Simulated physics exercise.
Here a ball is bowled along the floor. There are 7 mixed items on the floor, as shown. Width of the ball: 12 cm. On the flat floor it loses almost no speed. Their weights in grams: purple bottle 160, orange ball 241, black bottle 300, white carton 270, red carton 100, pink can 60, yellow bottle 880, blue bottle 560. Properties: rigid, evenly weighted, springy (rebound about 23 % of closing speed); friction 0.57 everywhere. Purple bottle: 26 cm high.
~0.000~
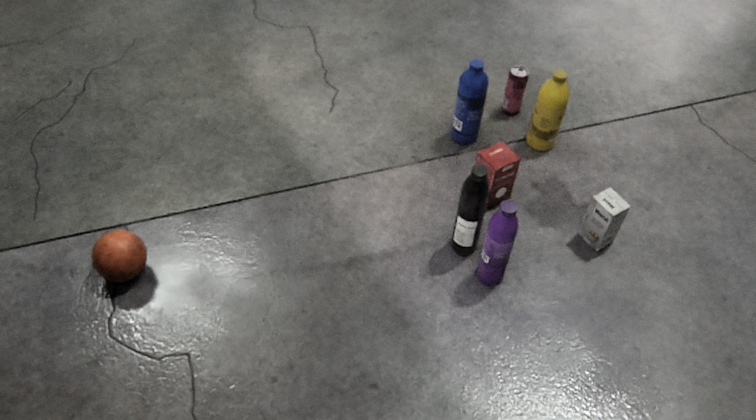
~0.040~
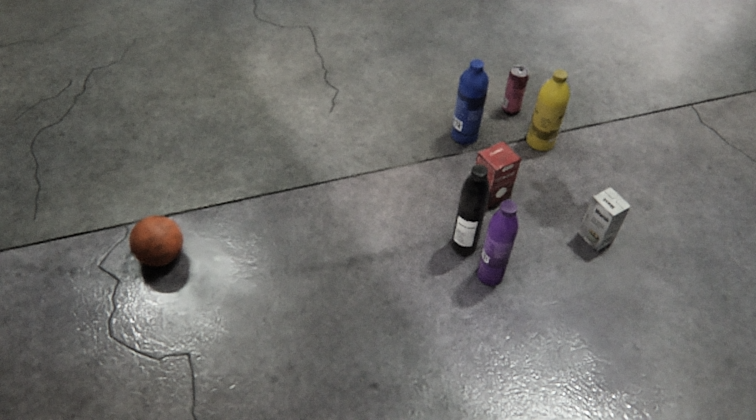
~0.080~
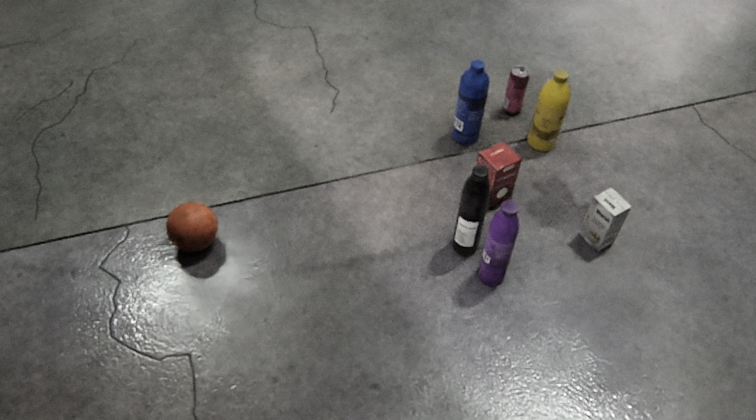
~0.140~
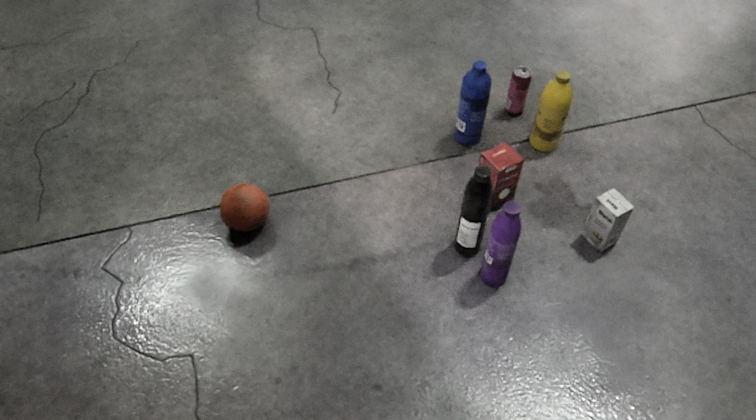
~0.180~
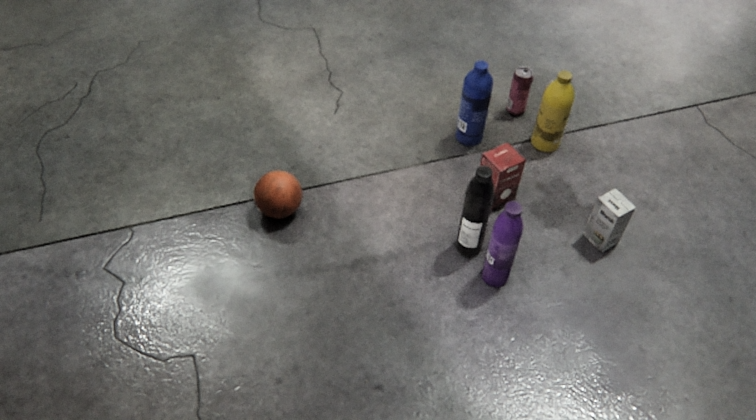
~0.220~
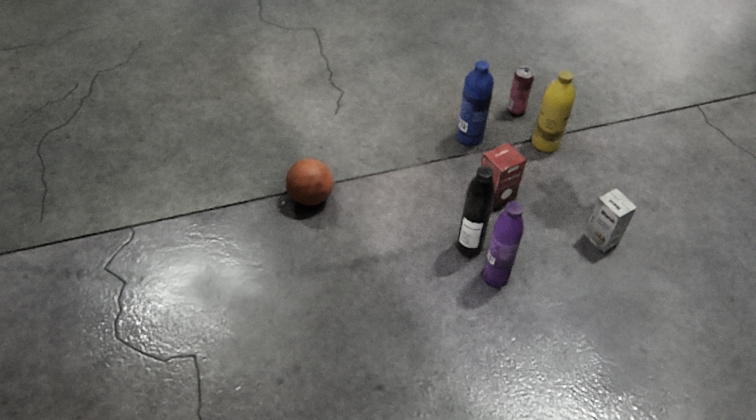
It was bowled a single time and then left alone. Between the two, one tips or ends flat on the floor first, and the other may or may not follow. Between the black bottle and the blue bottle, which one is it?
I would say the latter of the pair.
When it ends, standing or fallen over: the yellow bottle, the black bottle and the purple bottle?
Here's how it ends: The yellow bottle never goes down, the black bottle never goes down, and the purple bottle never goes down.
By 0.52 s, 90 cm rolled; orange ball near (441, 116); blue bottle tilted 9° near (493, 98).
By 1.02 s, 110 cm rolled; orange ball near (458, 63); blue bottle on its side near (535, 112); pink can 3 cm from its spot.
By 1.82 s, 145 cm rolled; blue bottle on its side near (536, 114); pink can 3 cm from its spot.
By 2.62 s, 181 cm rolled; blue bottle on its side near (536, 114); pink can 3 cm from its spot.
When it is over (3.2 s), lying over on the floor, blue bottle; the other 6 within 8 cm of the start. End places, in pixels of the last picture, black bottle near (477, 212), blue bottle near (536, 114). Black bottle was never lost; blue bottle went at 0.74 s.
